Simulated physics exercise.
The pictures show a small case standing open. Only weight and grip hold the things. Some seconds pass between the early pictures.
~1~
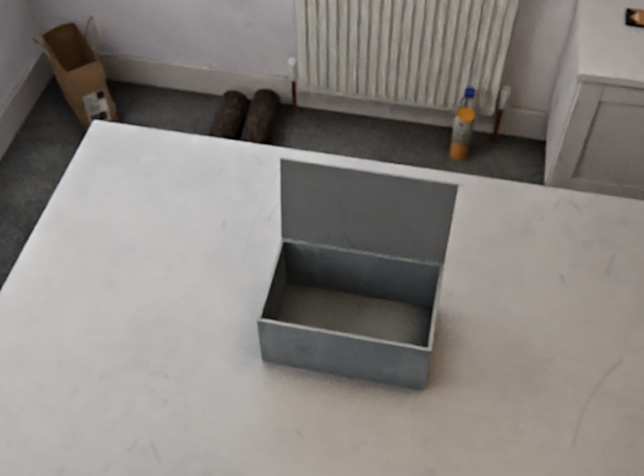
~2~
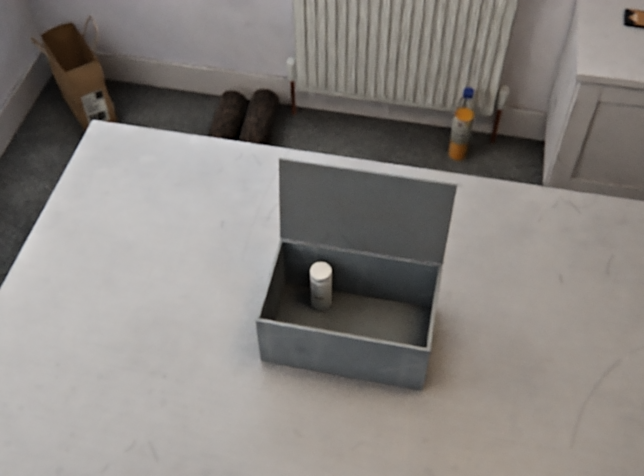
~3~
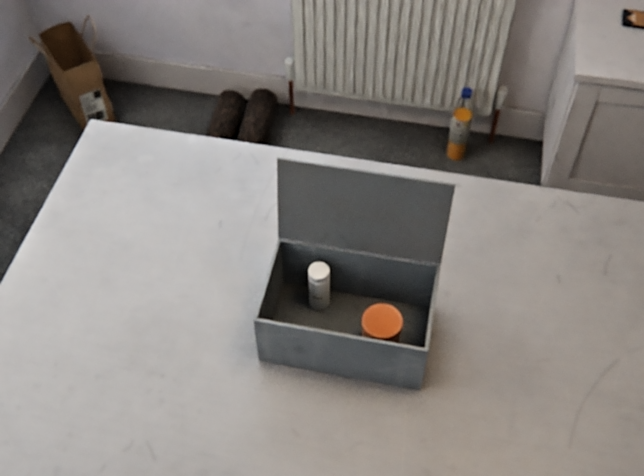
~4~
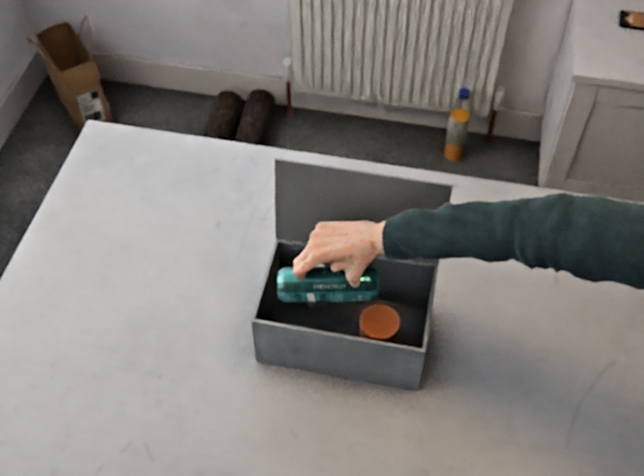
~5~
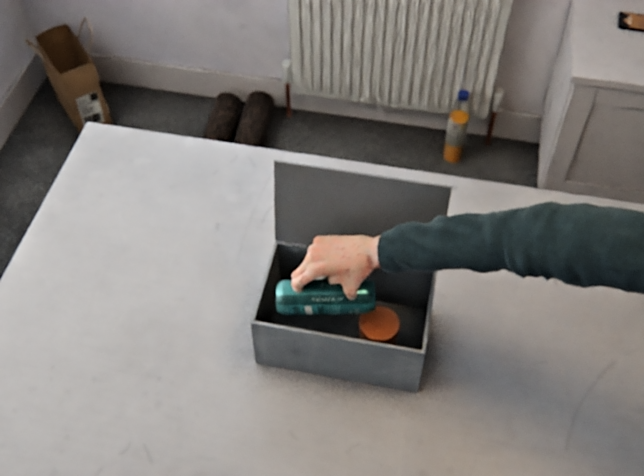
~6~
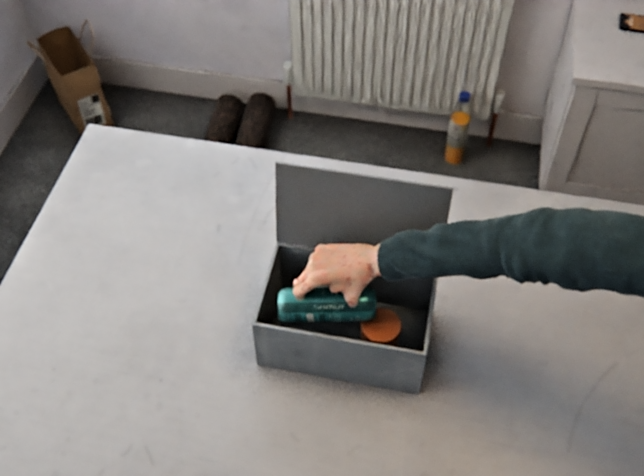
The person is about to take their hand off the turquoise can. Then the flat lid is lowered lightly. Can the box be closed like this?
In the end the lid closes.
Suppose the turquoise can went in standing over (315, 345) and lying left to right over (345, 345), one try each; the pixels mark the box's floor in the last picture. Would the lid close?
First try: It will not close; second try: It sits on the rim.
Then, 1.00 s past the last view, lid starting down; turquoise can displaced well along near (345, 318).
Then, 1.80 s past the last view, lid 46° above the rim; turquoise can displaced well along near (345, 317).
Finally, lid shut; moved from the start, turquoise can; the other 2 still in place. Final places as the last picture's camera would see them, turquoise can near (344, 316).
